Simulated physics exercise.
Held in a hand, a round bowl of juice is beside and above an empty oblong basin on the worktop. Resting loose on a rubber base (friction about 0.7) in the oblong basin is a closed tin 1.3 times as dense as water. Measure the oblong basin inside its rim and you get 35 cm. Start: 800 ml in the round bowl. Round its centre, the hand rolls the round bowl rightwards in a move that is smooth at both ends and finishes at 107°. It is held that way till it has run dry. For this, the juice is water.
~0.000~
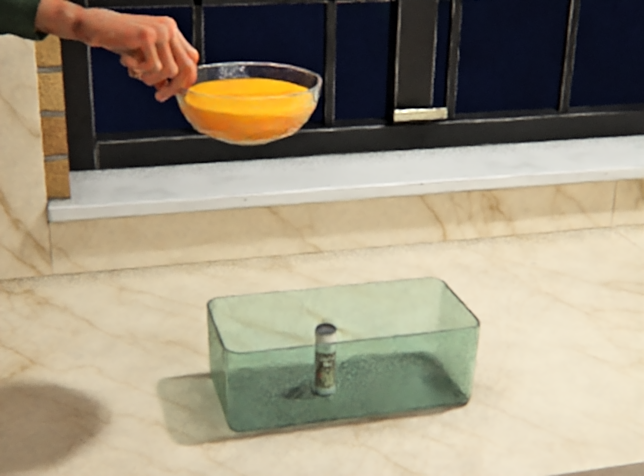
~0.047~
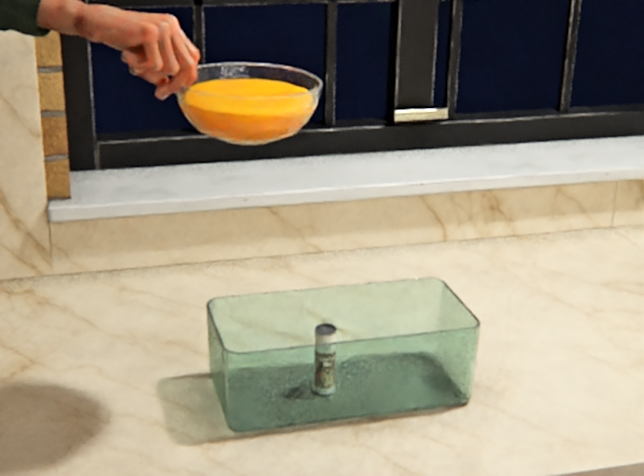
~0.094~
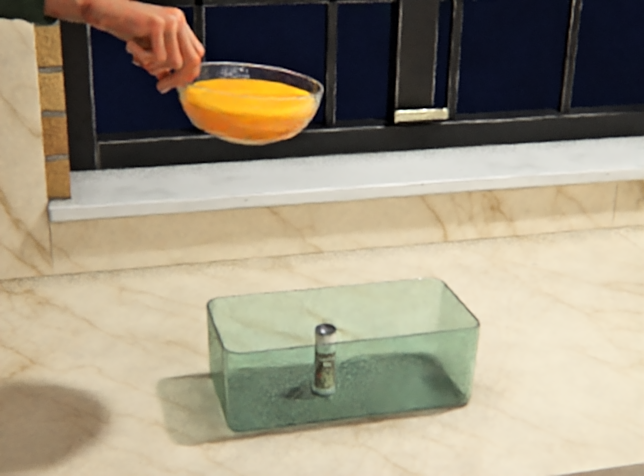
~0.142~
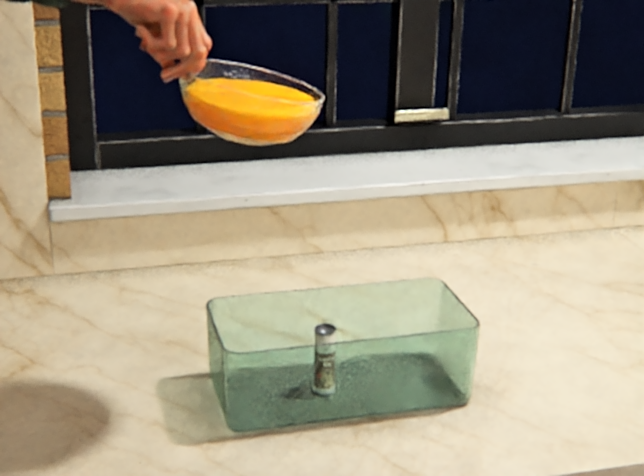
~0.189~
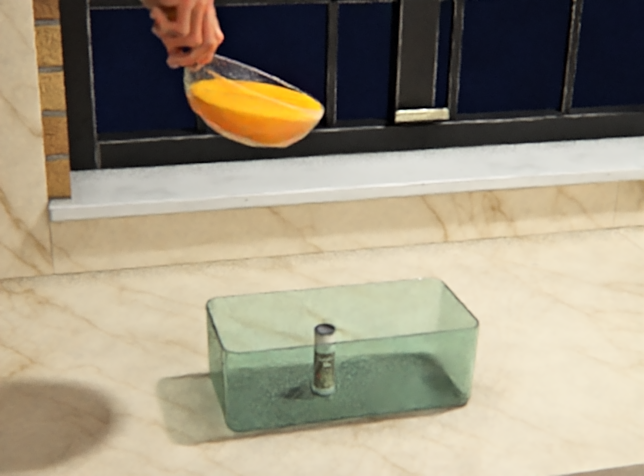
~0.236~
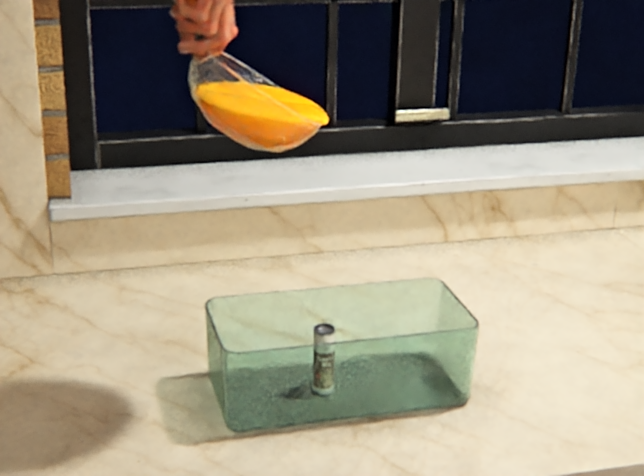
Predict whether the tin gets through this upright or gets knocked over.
It's bound to be brought down.
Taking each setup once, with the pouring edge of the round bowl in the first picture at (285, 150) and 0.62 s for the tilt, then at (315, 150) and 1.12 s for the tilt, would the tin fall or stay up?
The tin stays vertical the first time and stays vertical the second time.
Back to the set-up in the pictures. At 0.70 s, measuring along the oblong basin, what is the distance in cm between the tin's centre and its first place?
Estimate: Around 2 cm.
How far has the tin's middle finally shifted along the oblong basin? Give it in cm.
The tin's middle ends up about 7.5 cm along the basin.
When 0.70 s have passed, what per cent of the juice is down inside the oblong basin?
Some 90 percent of the total.
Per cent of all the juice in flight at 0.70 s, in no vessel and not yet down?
Near 10 in a hundred.
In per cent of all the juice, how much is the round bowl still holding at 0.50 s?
Some 6 % of it is still there.
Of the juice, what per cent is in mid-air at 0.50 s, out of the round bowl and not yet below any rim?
Around 82 percent.
By 0.50 s the tilt is 98° and 6 per cent is still to pour; the tin stands where it began.
By 0.70 s the tilt is 107° and 0 per cent is still to pour; the tin leans 10°.
By 0.90 s the tilt is 107° and 0 per cent is still to pour; the tin lies on its side.
By 1.12 s the tilt is 107° and 0 per cent is still to pour; the tin lies on its side.
At rest the tin lies on its side.
